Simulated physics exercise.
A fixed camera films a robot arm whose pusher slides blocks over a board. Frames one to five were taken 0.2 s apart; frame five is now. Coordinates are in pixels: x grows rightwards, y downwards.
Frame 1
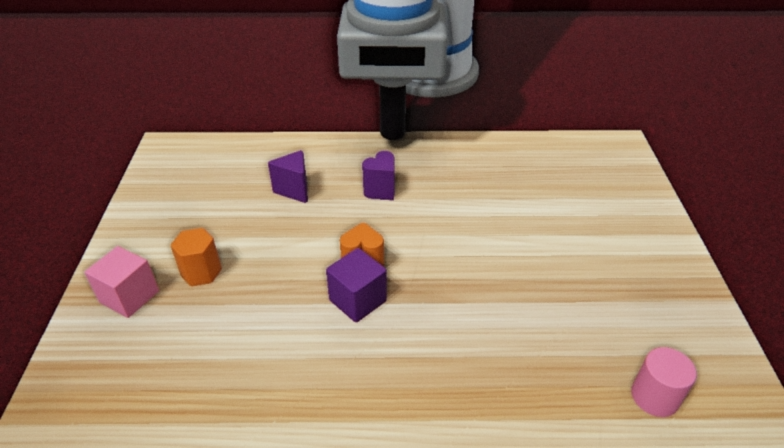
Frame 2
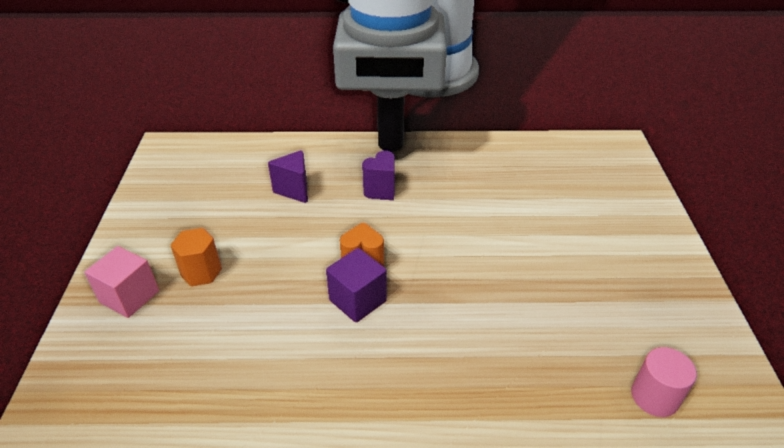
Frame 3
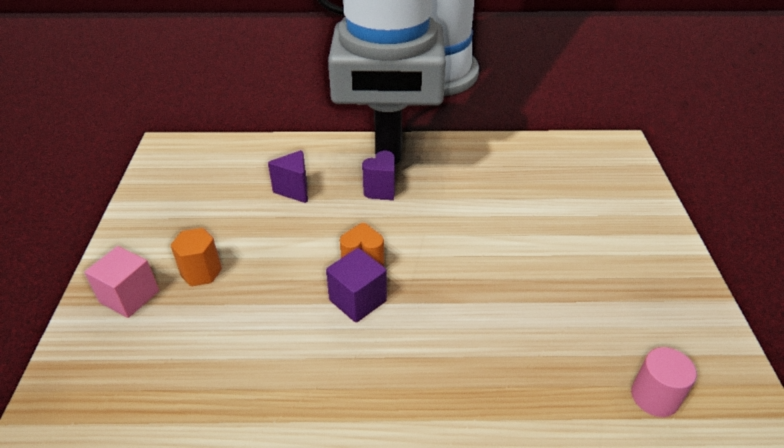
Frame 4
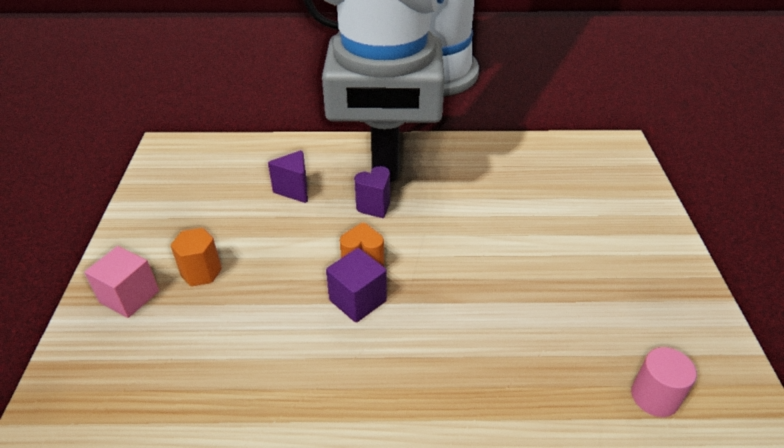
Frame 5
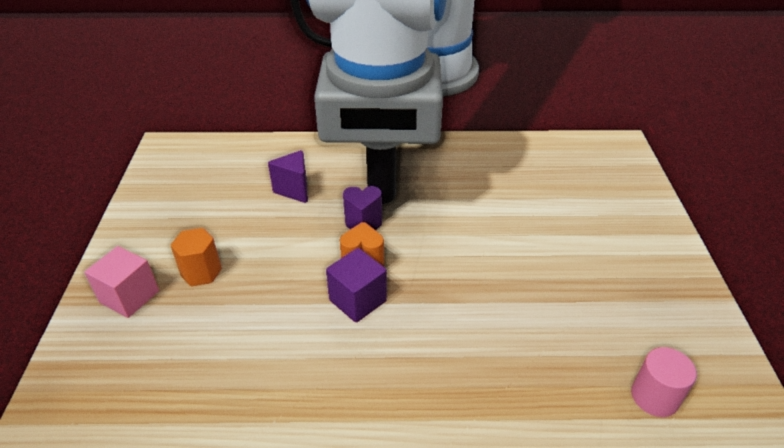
On a light wooden table, a robot arm reached forward from the back edge with its black tip and pushed a purple heart toward the orange heart, while the other blocks stayed still.
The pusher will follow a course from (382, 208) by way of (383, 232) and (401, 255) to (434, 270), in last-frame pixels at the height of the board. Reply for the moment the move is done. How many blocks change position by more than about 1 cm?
One.
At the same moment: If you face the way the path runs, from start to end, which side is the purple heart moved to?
The purple heart goes right.
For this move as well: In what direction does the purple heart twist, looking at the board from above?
Bird's-eye view: Clockwise.
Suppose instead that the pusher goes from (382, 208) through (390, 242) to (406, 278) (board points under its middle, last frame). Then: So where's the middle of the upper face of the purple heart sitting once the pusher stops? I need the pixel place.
I expect it at (359, 209).
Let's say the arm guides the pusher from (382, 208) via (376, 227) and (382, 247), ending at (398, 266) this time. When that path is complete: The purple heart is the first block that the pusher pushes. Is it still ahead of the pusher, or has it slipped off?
That block drops off.
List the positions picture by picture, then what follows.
In the first picture, tip of the pusher (393, 134), middles of tops, orange heart (362, 236), purple heart (381, 161).
In the second picture, pusher (391, 145), nothing pushed.
In the third picture, pusher (388, 158), nothing pushed.
In the fourth picture, pusher (385, 175), purple heart (374, 177).
In the fifth picture, pusher (382, 195), orange heart (362, 236), purple heart (362, 195).
On the path given first. One third of the way, pusher (383, 219); purple heart (356, 209), turned 65° clockwise.
Two thirds of the way, pusher (402, 242); purple heart (356, 210), turned 75° clockwise.
At the end, pusher (435, 257); orange heart unmoved; purple heart (356, 210), turned 75° clockwise.
